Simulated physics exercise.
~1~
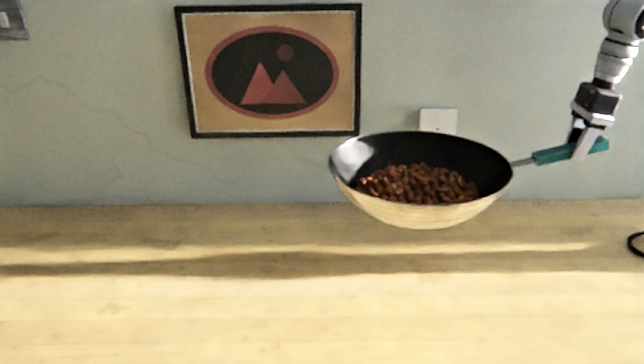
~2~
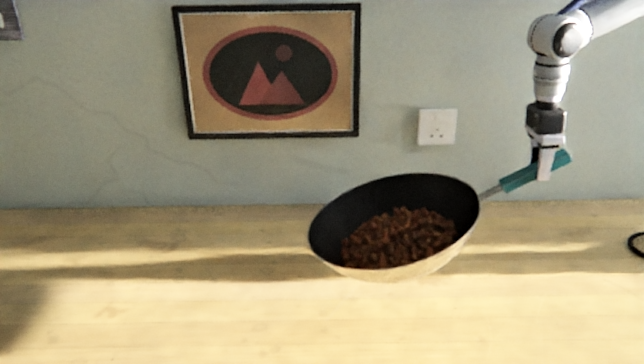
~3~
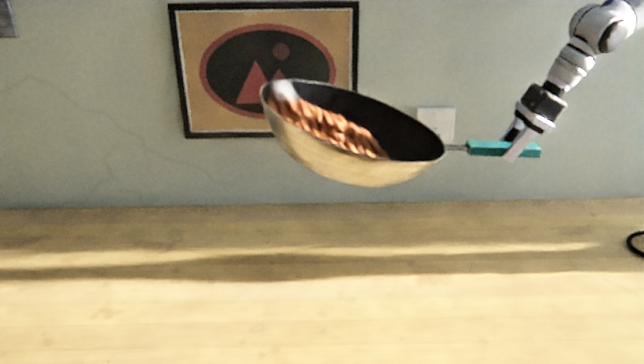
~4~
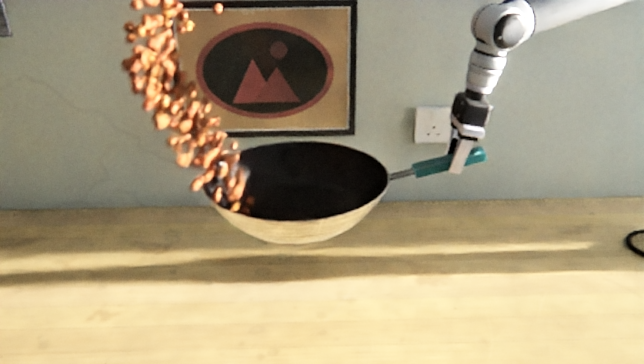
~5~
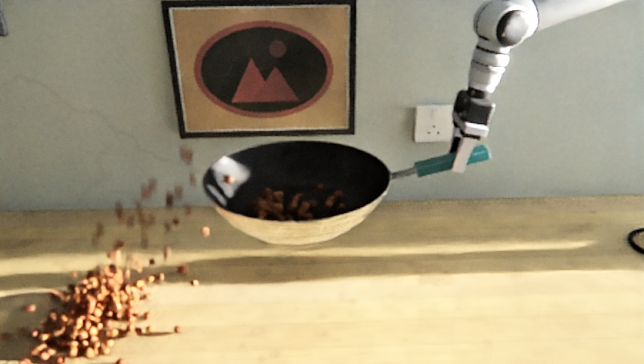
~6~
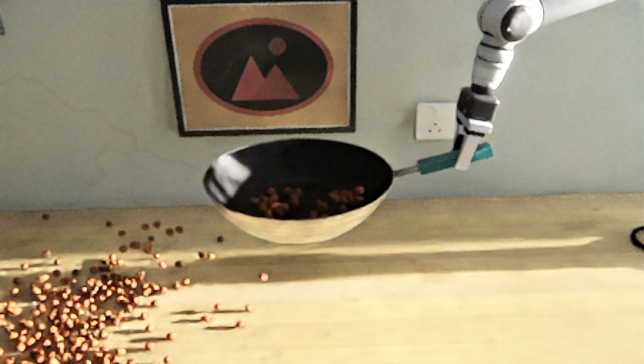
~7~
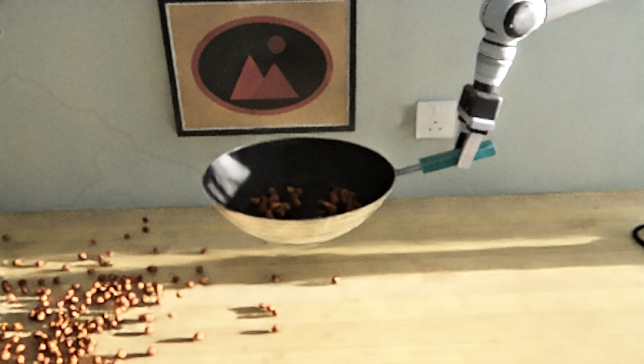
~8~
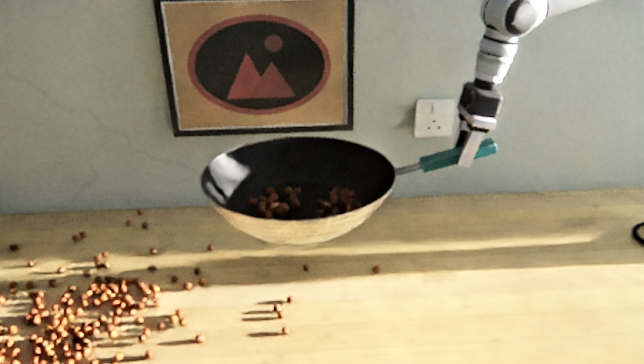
A robot arm tosses hazelnuts from a frying pan, spilling most leftward across the wooden table.
